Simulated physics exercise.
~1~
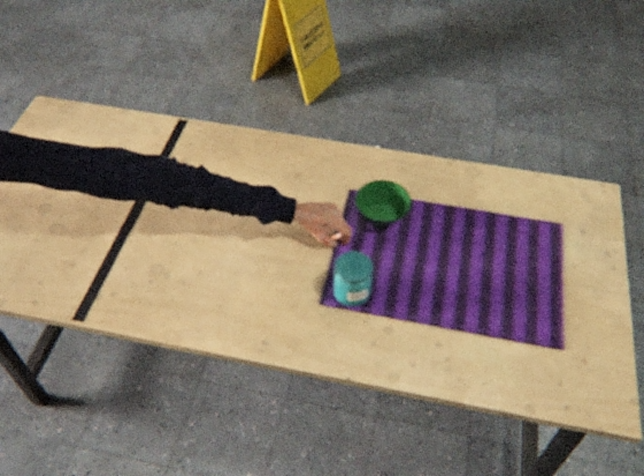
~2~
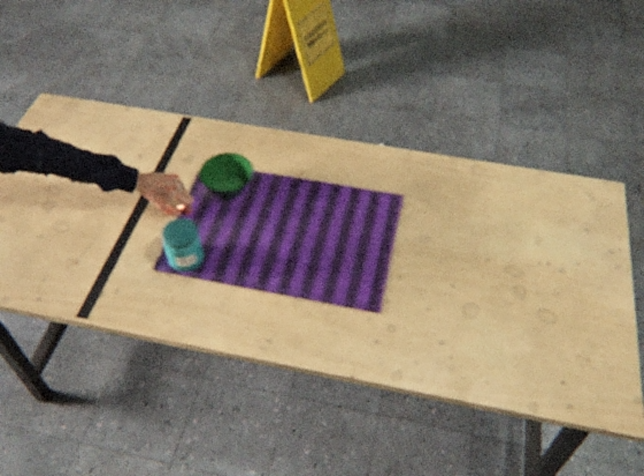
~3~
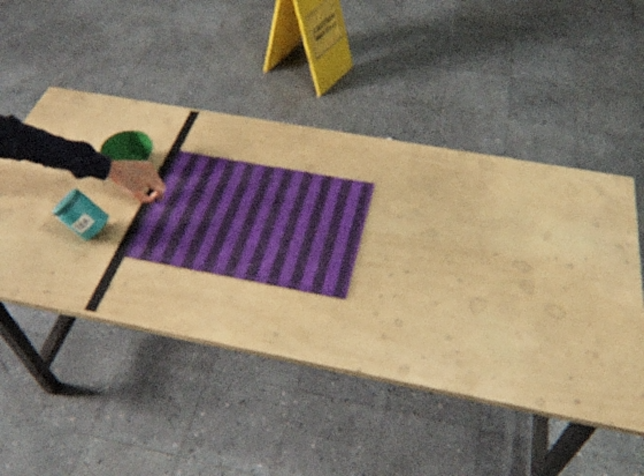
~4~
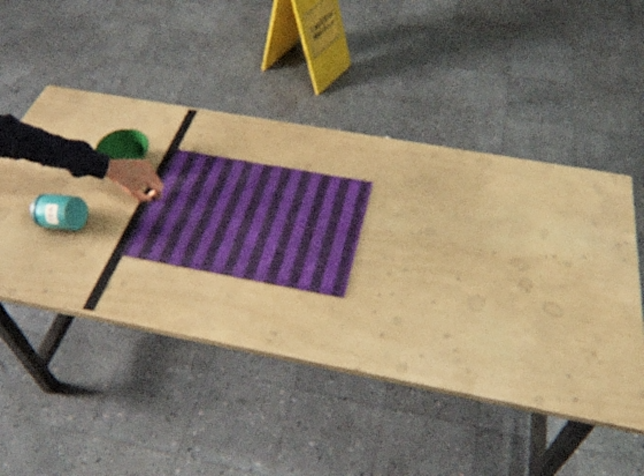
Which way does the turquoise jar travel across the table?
The turquoise jar moves to the left, first riding on the cloth and then sliding off its front edge.
